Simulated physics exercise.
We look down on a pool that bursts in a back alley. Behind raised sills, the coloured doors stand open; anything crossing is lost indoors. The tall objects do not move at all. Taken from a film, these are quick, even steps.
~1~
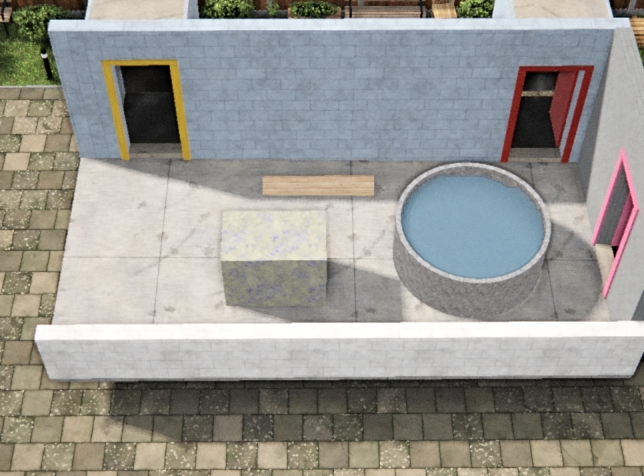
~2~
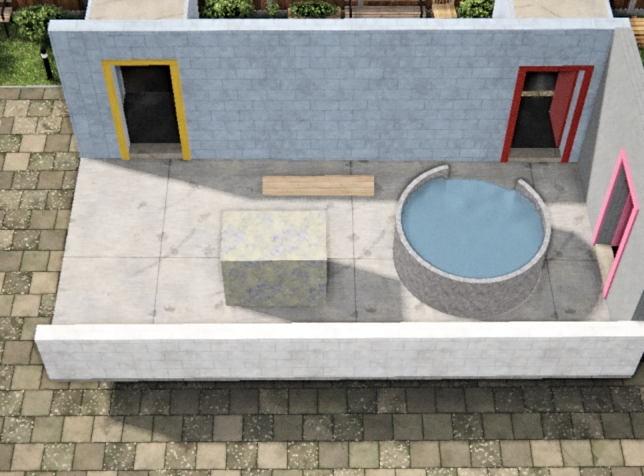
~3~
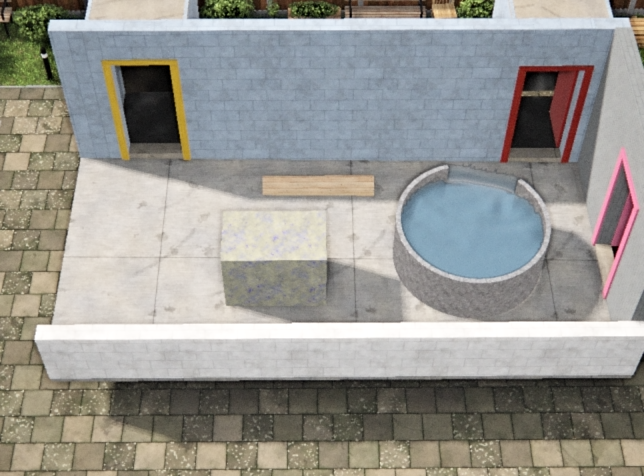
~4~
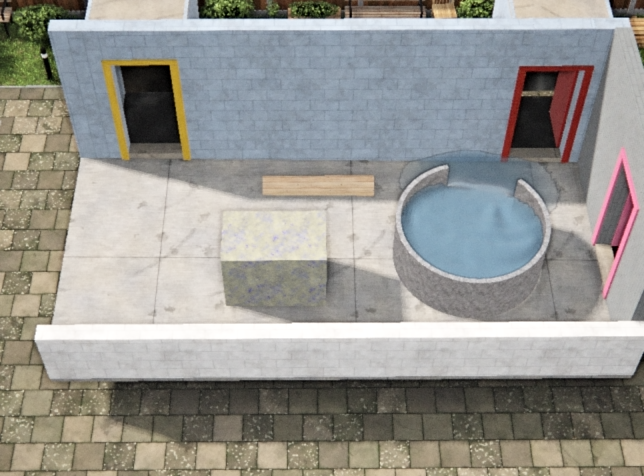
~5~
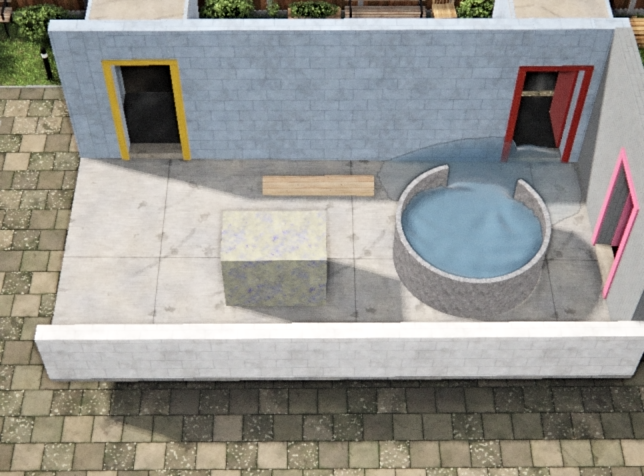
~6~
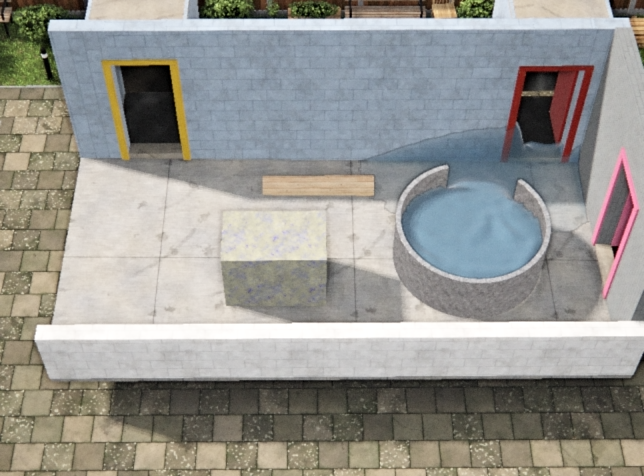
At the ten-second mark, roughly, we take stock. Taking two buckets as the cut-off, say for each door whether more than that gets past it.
My prediction: The pink door receives more than two buckets; the red door receives more than two buckets; the yellow door receives no more than two buckets.
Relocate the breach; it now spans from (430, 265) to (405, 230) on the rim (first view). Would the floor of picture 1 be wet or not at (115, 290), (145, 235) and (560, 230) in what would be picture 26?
The first spot is swamped, the second swamped, the third spared.
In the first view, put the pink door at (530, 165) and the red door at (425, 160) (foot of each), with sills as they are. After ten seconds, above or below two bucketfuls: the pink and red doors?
Pink: Exceeds the limit; red: Exceeds the limit.
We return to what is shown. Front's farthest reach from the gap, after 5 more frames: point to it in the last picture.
Front's tip: Near (259, 165).
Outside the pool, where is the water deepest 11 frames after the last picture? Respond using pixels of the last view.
It should be roughly at (572, 168).
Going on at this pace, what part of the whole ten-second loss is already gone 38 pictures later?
Around 70 % of the total, roughly.
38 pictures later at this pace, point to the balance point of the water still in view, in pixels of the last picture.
It is around (433, 257).
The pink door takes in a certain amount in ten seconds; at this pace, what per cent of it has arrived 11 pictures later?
Some 0 per cent.
A moment on, water covers 20 % of the floor; the pink door not reached, the red door far over two buckets in, the yellow door not reached.
Next, water covers 40 % of the floor; the pink door wet at the sill, nothing in, the red door far over two buckets in, the yellow door wet at the sill, nothing in.
Then, water covers 65 % of the floor; the pink door under two buckets in, the red door far over two buckets in, the yellow door wet at the sill, nothing in.
Later, water covers 85 % of the floor; the pink door under two buckets in, the red door far over two buckets in, the yellow door wet at the sill, nothing in.
In the end, water covers 95 % of the floor; the pink door far over two buckets in, the red door far over two buckets in, the yellow door wet at the sill, nothing in.
